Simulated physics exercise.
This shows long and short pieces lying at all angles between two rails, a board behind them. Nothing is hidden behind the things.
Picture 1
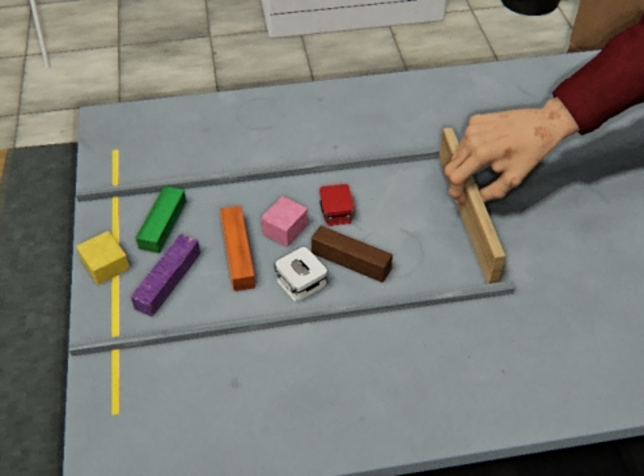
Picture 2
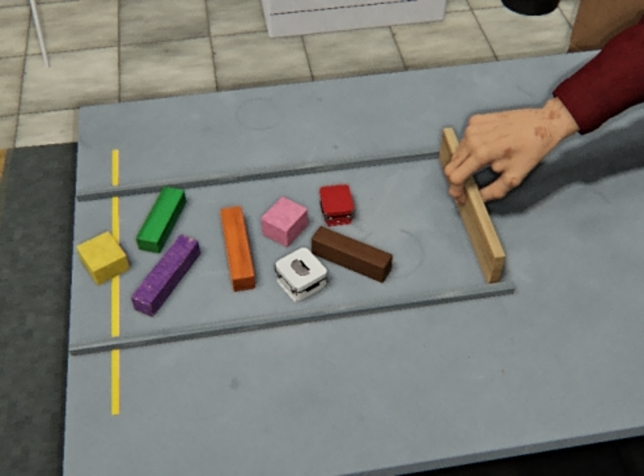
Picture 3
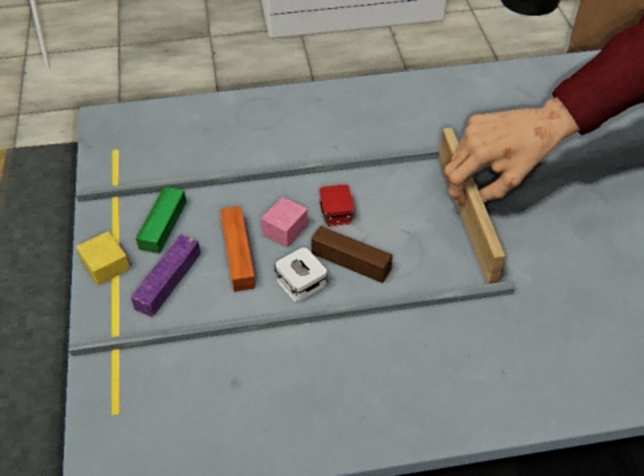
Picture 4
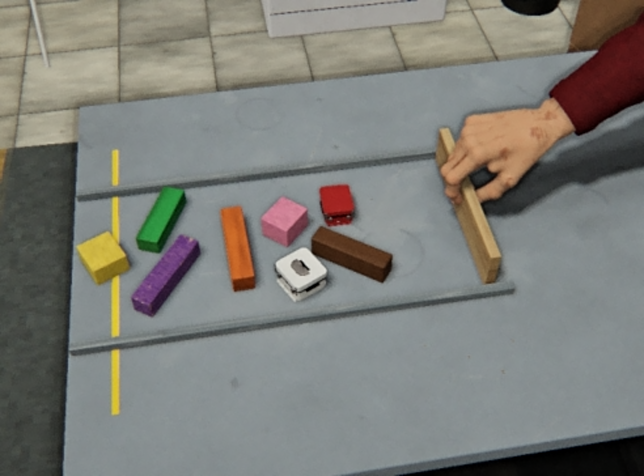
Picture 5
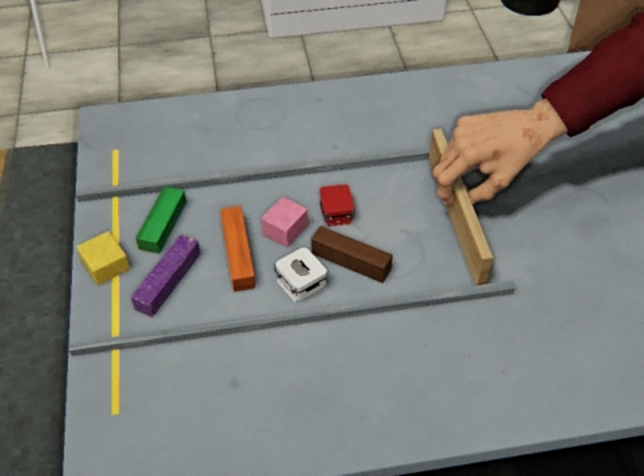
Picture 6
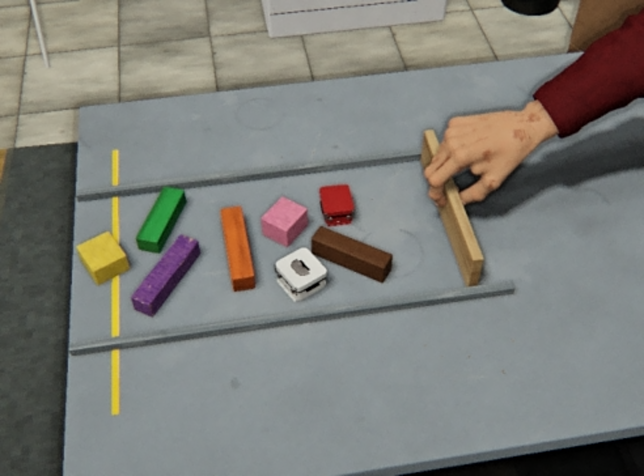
A hand slides a wooden board slightly left between two rails, while the scattered coloured blocks ahead of it stay still.
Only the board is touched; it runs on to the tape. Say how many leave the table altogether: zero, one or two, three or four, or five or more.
Outcome: The number that fall off is three or four.
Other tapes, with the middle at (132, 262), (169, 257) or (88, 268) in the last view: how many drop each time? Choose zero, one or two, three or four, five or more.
Taking them in turn, three or four; either one or two; five or over.
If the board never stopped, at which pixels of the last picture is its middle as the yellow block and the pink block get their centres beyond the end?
Its middle is around (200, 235) and around (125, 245).
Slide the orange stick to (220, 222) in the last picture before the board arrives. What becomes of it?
Then it goes over.
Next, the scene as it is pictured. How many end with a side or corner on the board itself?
3 of them.
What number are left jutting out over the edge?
Overhanging: 2.
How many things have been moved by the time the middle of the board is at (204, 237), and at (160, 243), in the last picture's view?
By then 8, and 8.
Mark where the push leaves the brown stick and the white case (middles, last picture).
About (103, 279), and the other about (73, 308).
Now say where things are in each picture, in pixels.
Yellow block (103, 258); green stick (162, 219); purple bar (167, 274); board (469, 203); tape (115, 264), in the first picture.
Green stick (162, 219); white case (301, 276), in the second picture.
Purple bar (167, 274); brown stick (351, 254), in the third picture.
Yellow block (103, 258); pink block (285, 222), in the fourth picture.
Green stick (162, 219); board (458, 204), in the fifth picture.
Yellow block (103, 258); green stick (162, 219); purple bar (167, 274); board (449, 205); tape (115, 264), in the sixth picture.
A little later, none off yet; yellow block at rest near (103, 258); green stick at rest near (162, 219); purple bar at rest near (167, 274).
When it is over, the number that fall off is three or four; down, pink block, orange stick, purple bar and yellow block.
